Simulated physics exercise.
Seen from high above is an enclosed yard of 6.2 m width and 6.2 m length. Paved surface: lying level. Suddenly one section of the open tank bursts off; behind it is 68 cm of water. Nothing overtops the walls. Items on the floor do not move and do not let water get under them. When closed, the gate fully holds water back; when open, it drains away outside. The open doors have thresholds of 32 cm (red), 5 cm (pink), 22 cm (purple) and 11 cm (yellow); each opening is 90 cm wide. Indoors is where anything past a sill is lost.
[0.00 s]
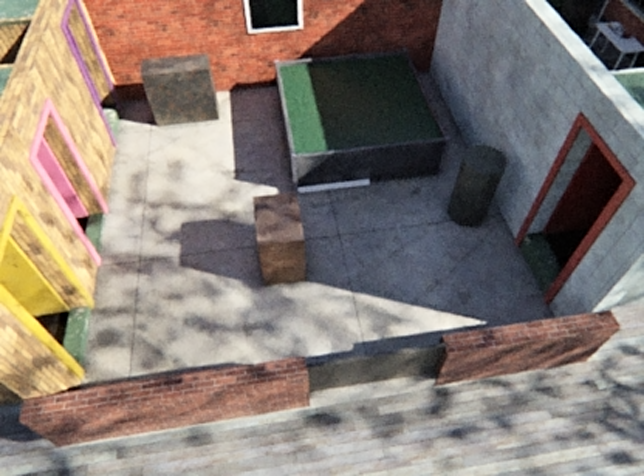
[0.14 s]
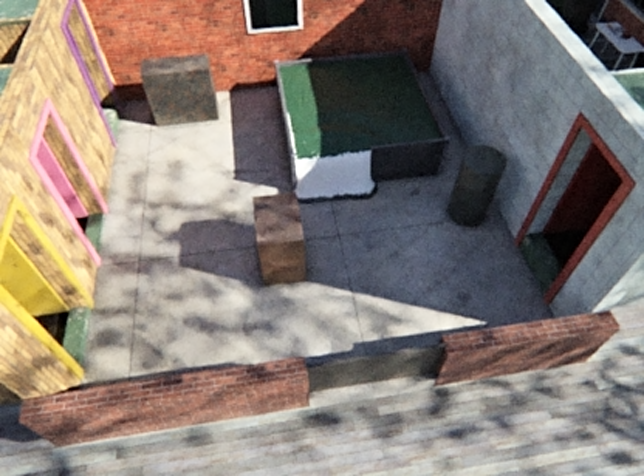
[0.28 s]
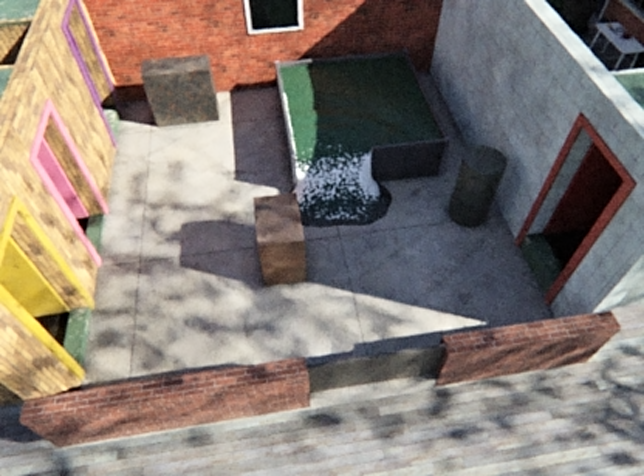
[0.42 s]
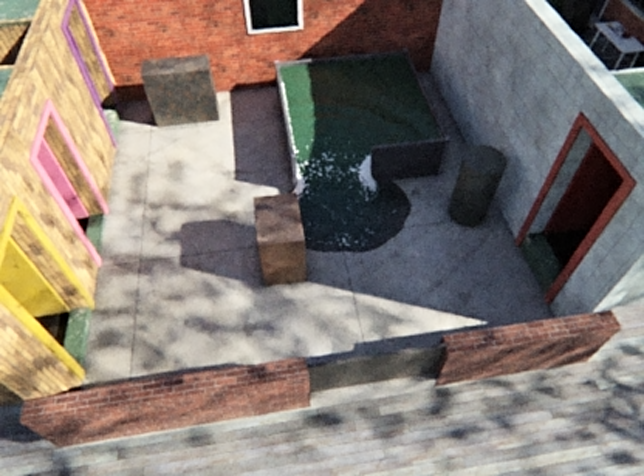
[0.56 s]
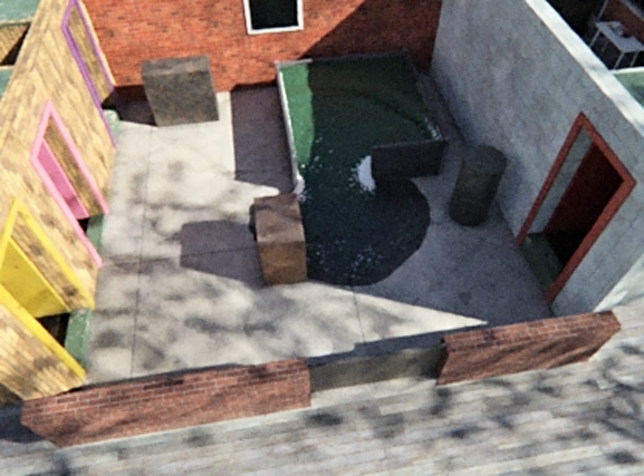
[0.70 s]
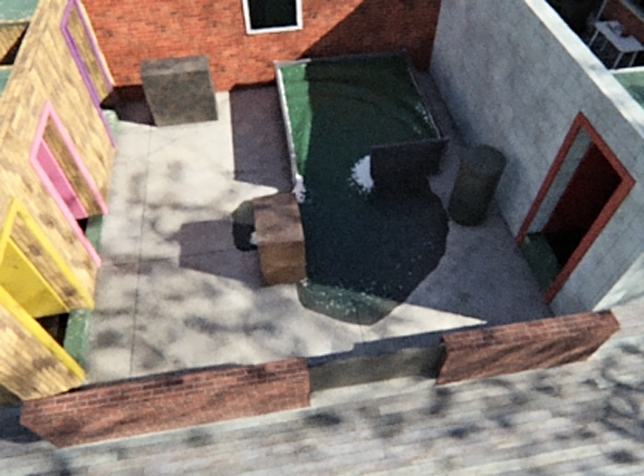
In a walled yard seen from above, a front section of a raised open tank gives way and water pours out in a white burst, then spreads as a dark pool across the paving, around a brown block and toward the low brick wall.
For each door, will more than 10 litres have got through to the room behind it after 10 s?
The red door: No, not more than 10 litres; the pink door: Yes, more than 10 litres; the purple door: No, not more than 10 litres; the yellow door: Yes, more than 10 litres.
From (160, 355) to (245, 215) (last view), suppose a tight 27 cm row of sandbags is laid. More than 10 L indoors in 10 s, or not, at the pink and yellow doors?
Checking the limit, pink is fine, yellow is too much.
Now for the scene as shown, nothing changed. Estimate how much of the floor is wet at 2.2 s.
Around 50 per cent.
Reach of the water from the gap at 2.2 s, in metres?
I'd say close to 4.8 m.
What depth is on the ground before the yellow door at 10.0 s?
I'd put it at around 10.5 cm deep.
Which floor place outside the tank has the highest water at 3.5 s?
In the final picture, near (546, 342).
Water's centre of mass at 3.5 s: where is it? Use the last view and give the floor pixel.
It lies at roughly (348, 202) in pixels.
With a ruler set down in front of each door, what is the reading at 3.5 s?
Door by door in cm, red shows 22, pink shows 11, purple shows 2, yellow shows 20.
After 1.4 s water covers 30 % of the floor and is deepest (39 cm) near (319, 196); red door not reached, pink door not reached, purple door not reached, yellow door not reached.
After 2.2 s water covers 50 % of the floor and is deepest (44 cm) near (385, 368); red door 4 cm at the sill, 0 L in, pink door 9 cm at the sill, 2 L in, purple door not reached, yellow door not reached.
After 3.5 s water covers 65 % of the floor and is deepest (40 cm) near (546, 342); red door 22 cm at the sill, 0 L in, pink door 11 cm at the sill, 46 L in, purple door 2 cm at the sill, 0 L in, yellow door 20 cm at the sill, 12 L in.
After 6.0 s water covers 85 % of the floor and is deepest (25 cm) near (357, 372); red door 19 cm at the sill, 1 L in, pink door 9 cm at the sill, 85 L in, purple door 5 cm at the sill, 0 L in, yellow door 15 cm at the sill, 56 L in.
After 10.0 s water covers 100 % of the floor and is deepest (19 cm) near (122, 104); red door 13 cm at the sill, 1 L in, pink door 8 cm at the sill, 163 L in, purple door 17 cm at the sill, 0 L in, yellow door 11 cm at the sill, 83 L in.
